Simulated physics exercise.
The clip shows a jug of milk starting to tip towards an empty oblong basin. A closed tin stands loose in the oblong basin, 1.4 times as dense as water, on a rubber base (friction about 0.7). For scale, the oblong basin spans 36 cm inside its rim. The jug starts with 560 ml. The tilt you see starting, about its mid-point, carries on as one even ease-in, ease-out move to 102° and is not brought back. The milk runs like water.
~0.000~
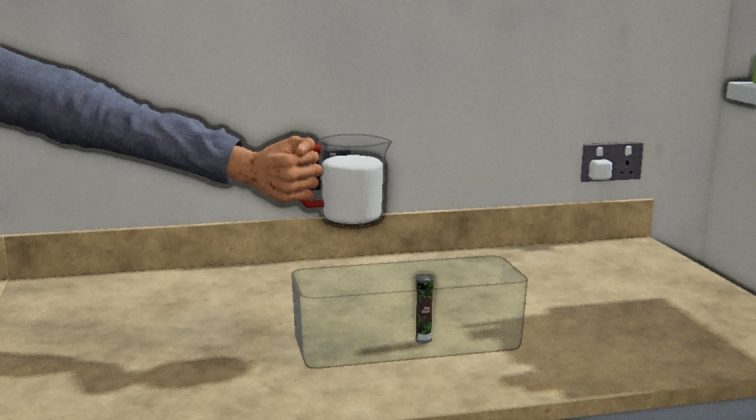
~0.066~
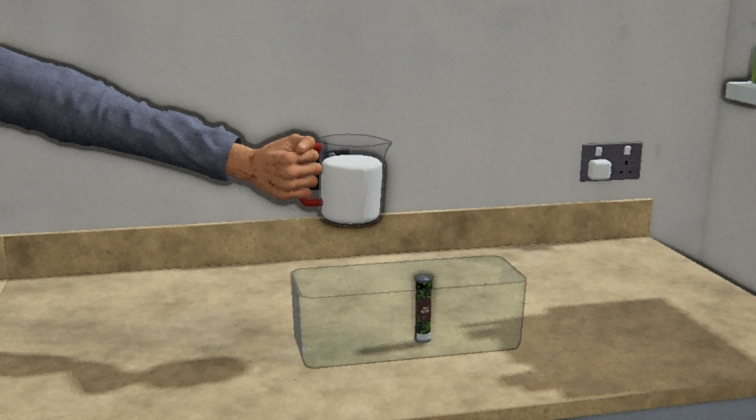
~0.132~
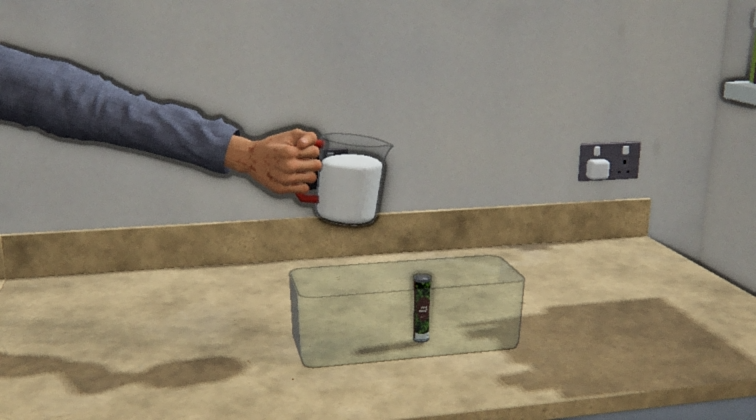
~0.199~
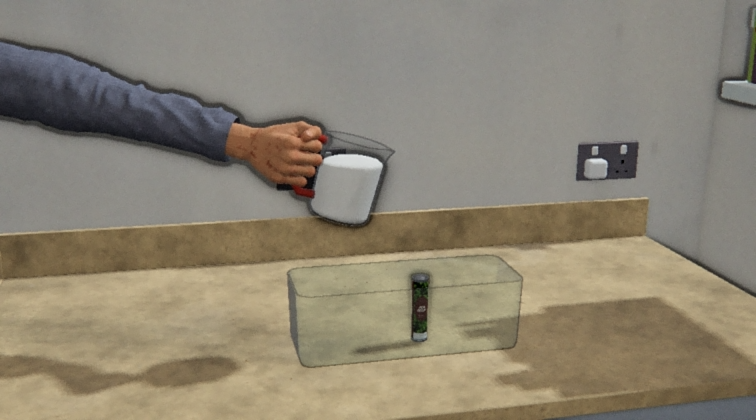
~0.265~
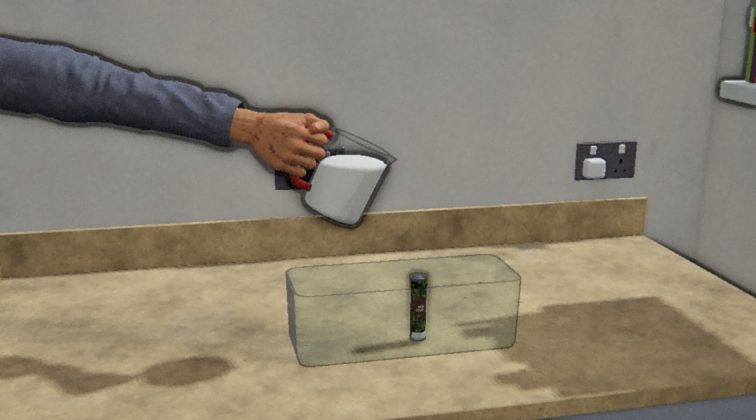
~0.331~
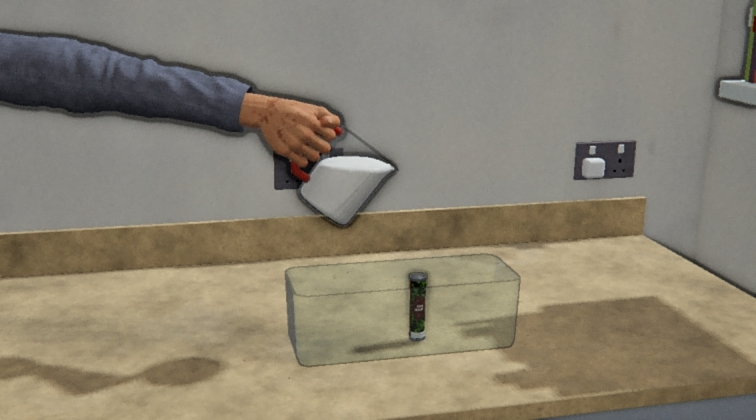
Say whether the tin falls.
The tin keeps standing.
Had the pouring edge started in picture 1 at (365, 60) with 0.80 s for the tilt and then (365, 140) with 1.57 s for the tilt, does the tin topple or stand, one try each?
First it keeps standing; then it falls.
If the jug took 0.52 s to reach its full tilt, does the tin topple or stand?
The tin remains upright.
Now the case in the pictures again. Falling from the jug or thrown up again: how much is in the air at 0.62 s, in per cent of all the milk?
About 24 per cent.
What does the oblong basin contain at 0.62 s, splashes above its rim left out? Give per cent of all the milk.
Near 8 in a hundred.
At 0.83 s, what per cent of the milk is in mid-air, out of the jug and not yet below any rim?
About 22 per cent.
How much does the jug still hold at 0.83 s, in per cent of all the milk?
About 22 per cent.
Then, 0.62 s in, the tilt is 90° and 68 per cent is still to pour; the tin stands where it began.
Then, 0.83 s in, the tilt is 102° and 21 per cent is still to pour; the tin stands where it began.
Then, 1.06 s in, the tilt is 102° and 4 per cent is still to pour; the tin stands where it began.
Then, 1.30 s in, the tilt is 102° and 0 per cent is still to pour; the tin stands where it began.
Finally, the tin stands where it began.
